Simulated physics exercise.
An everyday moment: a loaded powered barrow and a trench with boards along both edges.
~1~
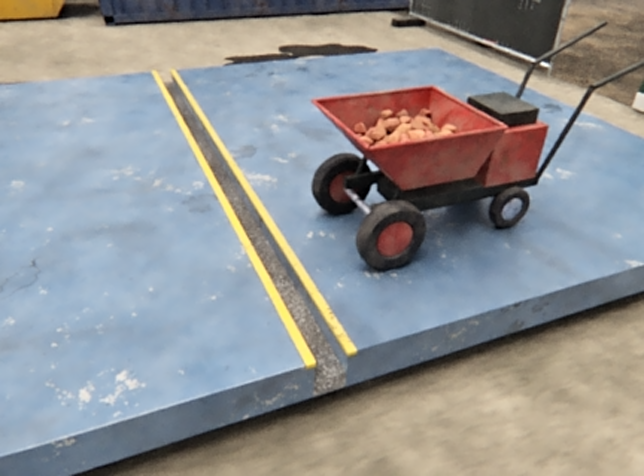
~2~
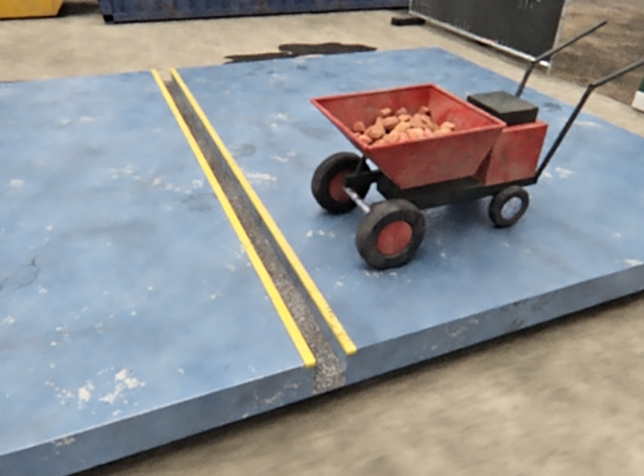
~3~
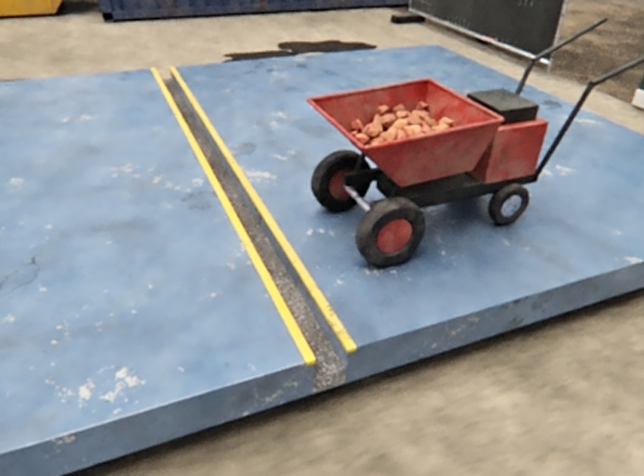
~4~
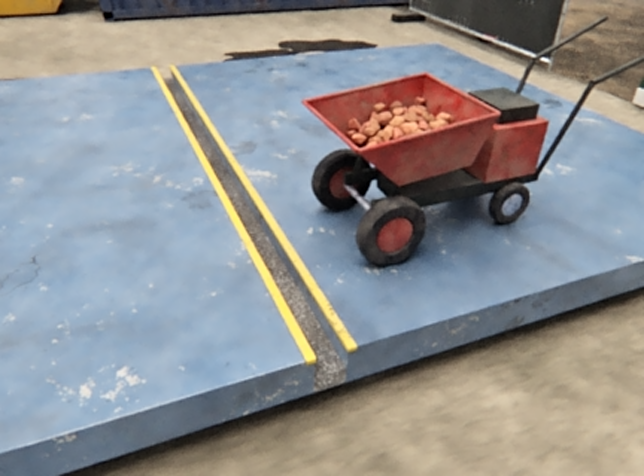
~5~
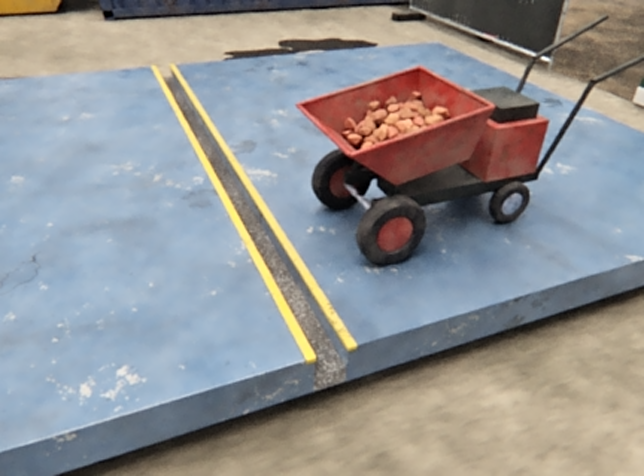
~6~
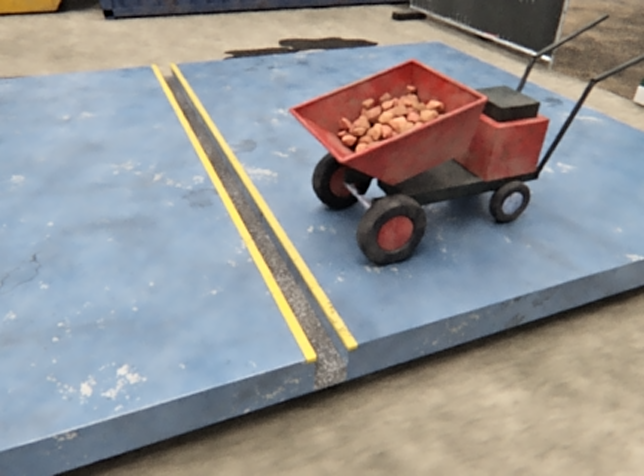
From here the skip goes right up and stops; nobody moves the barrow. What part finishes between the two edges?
Between the edges lies only the smaller part of the load.
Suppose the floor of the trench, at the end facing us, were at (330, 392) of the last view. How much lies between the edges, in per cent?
Some 30 per cent.
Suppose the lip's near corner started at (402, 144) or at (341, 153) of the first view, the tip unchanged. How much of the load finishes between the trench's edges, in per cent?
Near 60 % and 0 %.
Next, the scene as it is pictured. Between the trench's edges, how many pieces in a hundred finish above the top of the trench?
Close to 15 per cent.
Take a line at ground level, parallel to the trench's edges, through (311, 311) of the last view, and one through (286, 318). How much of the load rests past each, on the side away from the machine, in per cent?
In turn 80 and 60 in a hundred.
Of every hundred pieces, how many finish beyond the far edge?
Some 60 per cent.
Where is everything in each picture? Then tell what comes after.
The first picture shows lip of the skip at (369, 149), level; top of the load at (416, 138), lumps of rubble; first edge of the trench at (327, 312); far edge at (289, 322), the trench under half as wide as the skip, and about as deep as wide.
The second picture shows lip of the skip at (368, 149), level; top of the load at (403, 129).
The third picture shows lip of the skip at (364, 149), tipped barely; top of the load at (414, 121).
The fourth picture shows lip of the skip at (358, 151), tipped a little; top of the load at (411, 118).
The fifth picture shows lip of the skip at (351, 156), tipped a little; top of the load at (418, 123).
The sixth picture shows lip of the skip at (342, 162), tipped clearly; top of the load at (412, 115); first edge of the trench at (328, 306); far edge at (289, 316).
Soon after the last picture, skip tipped steeply; all in the skip.
A little later, skip tipped right over; nearly all in the skip; a stray few in or heaped over the trench; a small part beyond it.
Later still, skip tipped right over; about a quarter in the skip; a small part in or heaped over the trench; about two thirds beyond it.
By the end, skip tipped right over; a small part in the skip; about a third in or heaped over the trench; about two thirds beyond it.
